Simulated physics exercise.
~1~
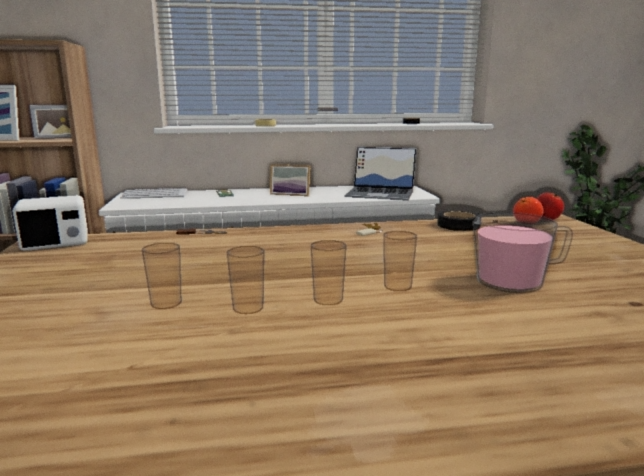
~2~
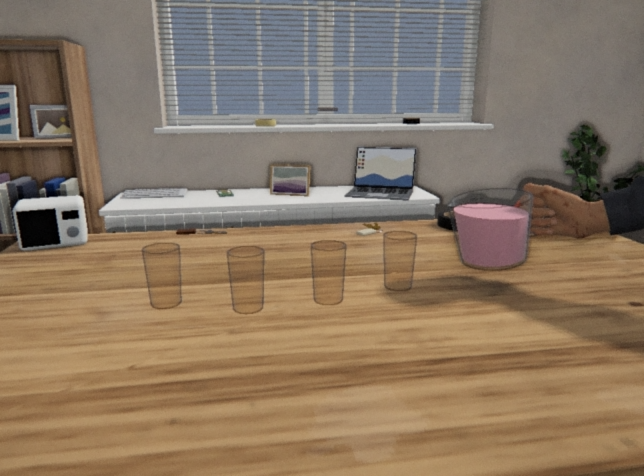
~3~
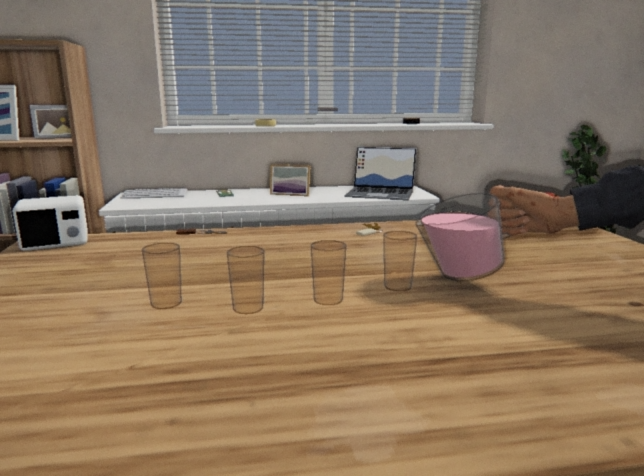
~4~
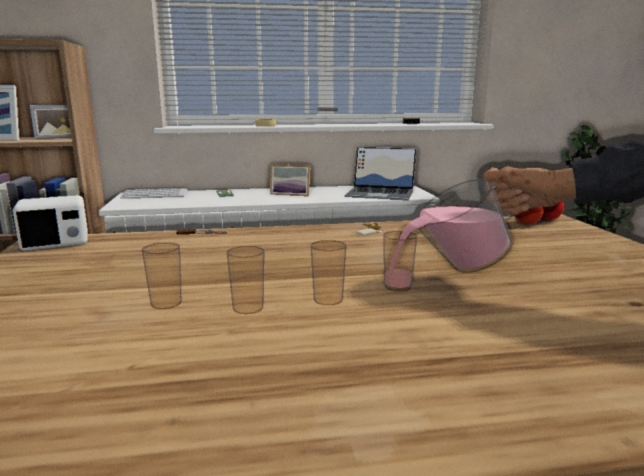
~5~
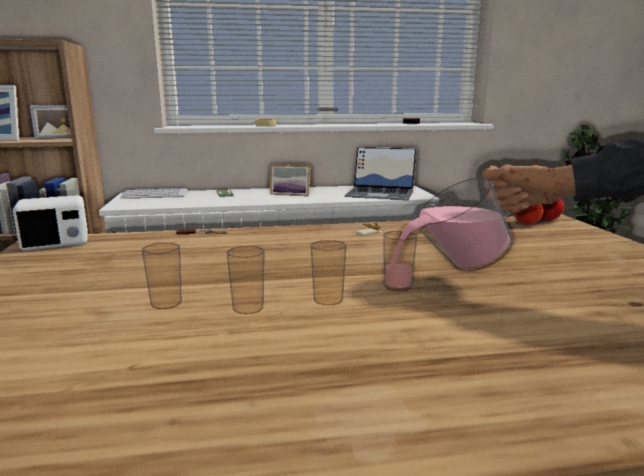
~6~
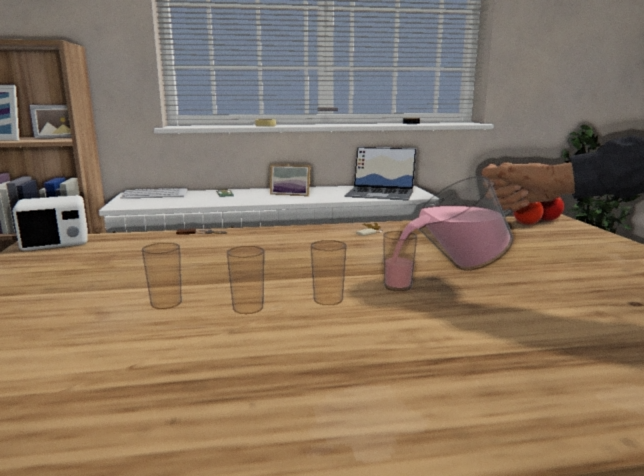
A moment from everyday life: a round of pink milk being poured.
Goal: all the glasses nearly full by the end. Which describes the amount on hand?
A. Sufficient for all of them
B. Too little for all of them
The answer is A.
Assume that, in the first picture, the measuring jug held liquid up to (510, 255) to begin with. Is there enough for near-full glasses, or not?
My take is that the supply gives out early.
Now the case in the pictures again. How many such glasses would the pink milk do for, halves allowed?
Estimate: Close to 6.0.
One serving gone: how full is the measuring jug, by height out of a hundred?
Level: Close to 65 per cent.
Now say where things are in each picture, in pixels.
In the first frame, nothing is moving yet; measuring jug (513, 250) about three quarters full; four glasses, the last at (163, 274).
In the second frame, the measuring jug is picked up; measuring jug about three quarters full, surface at (491, 212); the first is empty.
In the third frame, the measuring jug leans over the first small glass; measuring jug (465, 236) about three quarters full; four glasses, the last at (163, 274).
In the fourth frame, the pink milk is flowing; measuring jug (467, 226) tipped 30° with nearly all of its load; the first is about a quarter full.
In the fifth frame, the pink milk is flowing; measuring jug (467, 225) tipped 35° with nearly all of its load; four glasses, the last at (163, 274).
In the sixth frame, the pink milk is flowing; measuring jug (467, 224) tipped 35° with nearly all of its load; the first is about half full.
Next, the first is about two thirds full.
After that, the first is done and the measuring jug has about three quarters of its load.
Finally, all four are full and about a third of the pink milk is over.
